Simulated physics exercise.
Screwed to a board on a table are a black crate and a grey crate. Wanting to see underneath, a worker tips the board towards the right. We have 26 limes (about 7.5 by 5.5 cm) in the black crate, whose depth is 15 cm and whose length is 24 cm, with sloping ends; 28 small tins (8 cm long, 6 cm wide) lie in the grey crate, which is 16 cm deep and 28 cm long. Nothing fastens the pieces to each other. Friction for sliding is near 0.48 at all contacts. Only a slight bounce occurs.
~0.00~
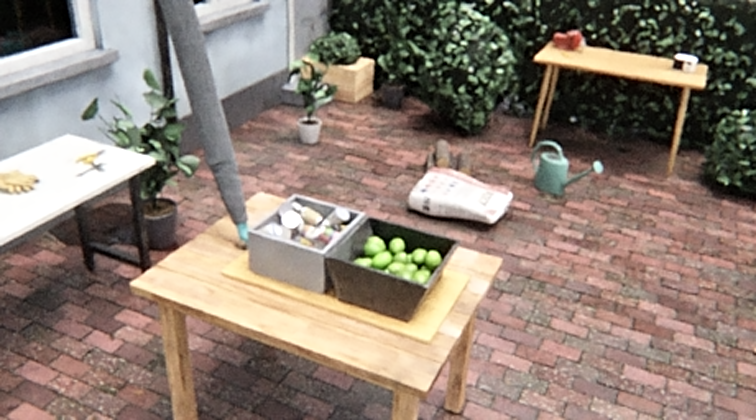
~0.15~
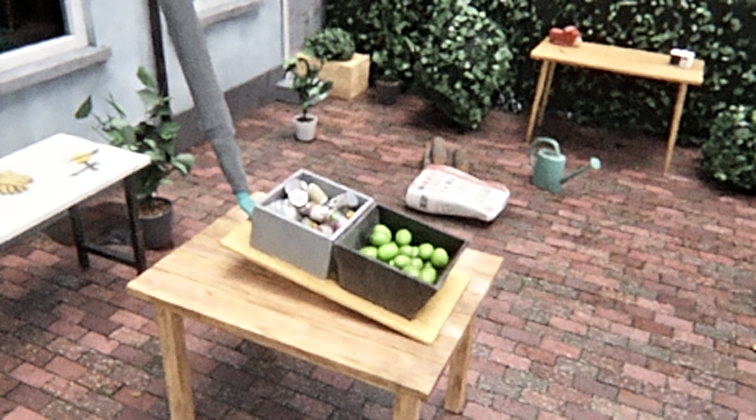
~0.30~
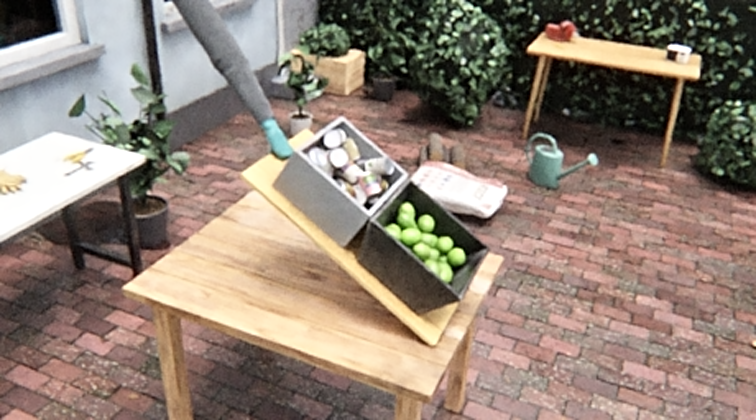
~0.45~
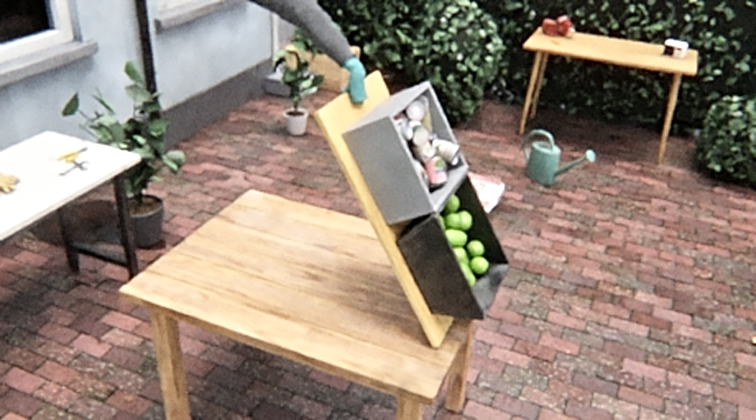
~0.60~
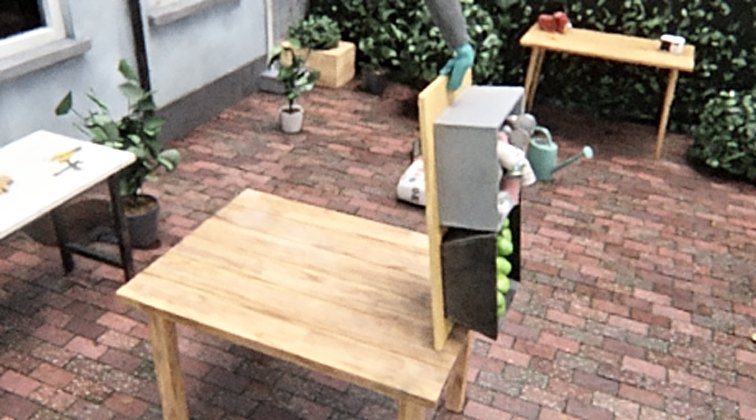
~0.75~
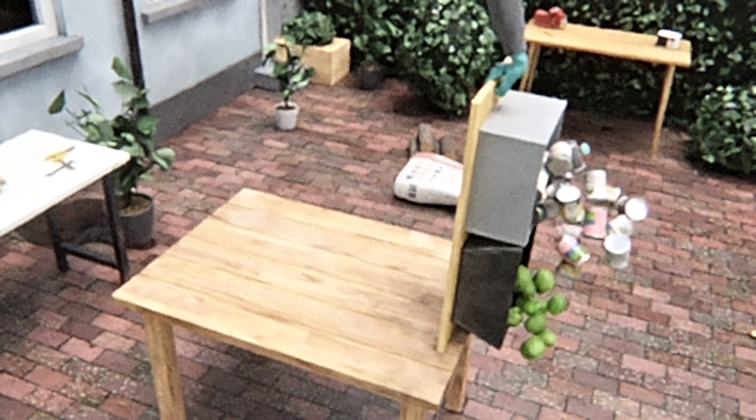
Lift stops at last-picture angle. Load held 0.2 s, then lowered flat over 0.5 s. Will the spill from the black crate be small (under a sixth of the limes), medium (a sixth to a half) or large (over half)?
Large.
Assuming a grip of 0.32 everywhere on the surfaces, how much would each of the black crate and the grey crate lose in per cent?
Then the black crate sheds 100 per cent, while the grey crate sheds 100 per cent.
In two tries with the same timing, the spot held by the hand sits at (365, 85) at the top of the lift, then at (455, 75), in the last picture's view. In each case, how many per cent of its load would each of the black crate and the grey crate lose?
Loss per try - black crate 20 / 80 percent, grey crate 40 / 90 percent.
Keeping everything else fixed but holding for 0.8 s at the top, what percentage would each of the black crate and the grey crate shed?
That would cost black crate 100 per cent of its load and grey crate 90 per cent.
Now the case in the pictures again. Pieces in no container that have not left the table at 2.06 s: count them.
I'd say close to 0 in all.
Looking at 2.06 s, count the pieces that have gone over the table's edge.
I'd estimate some 50 at that moment.
After 0.96 s, tilt 91°; the black crate is down by 21 of 26 and the grey crate is down by 23 of 28.
After 1.22 s, tilt 40°; the black crate is down by 26 of 26 and the grey crate is down by 27 of 28.
After 1.59 s, tilt 0°; the black crate is down by 26 of 26 and the grey crate is down by 28 of 28.
When it is over (at 2.06 s), the black crate is down by 26 of 26 and the grey crate is down by 28 of 28. Asked share, 26 of 26, 100 per cent.
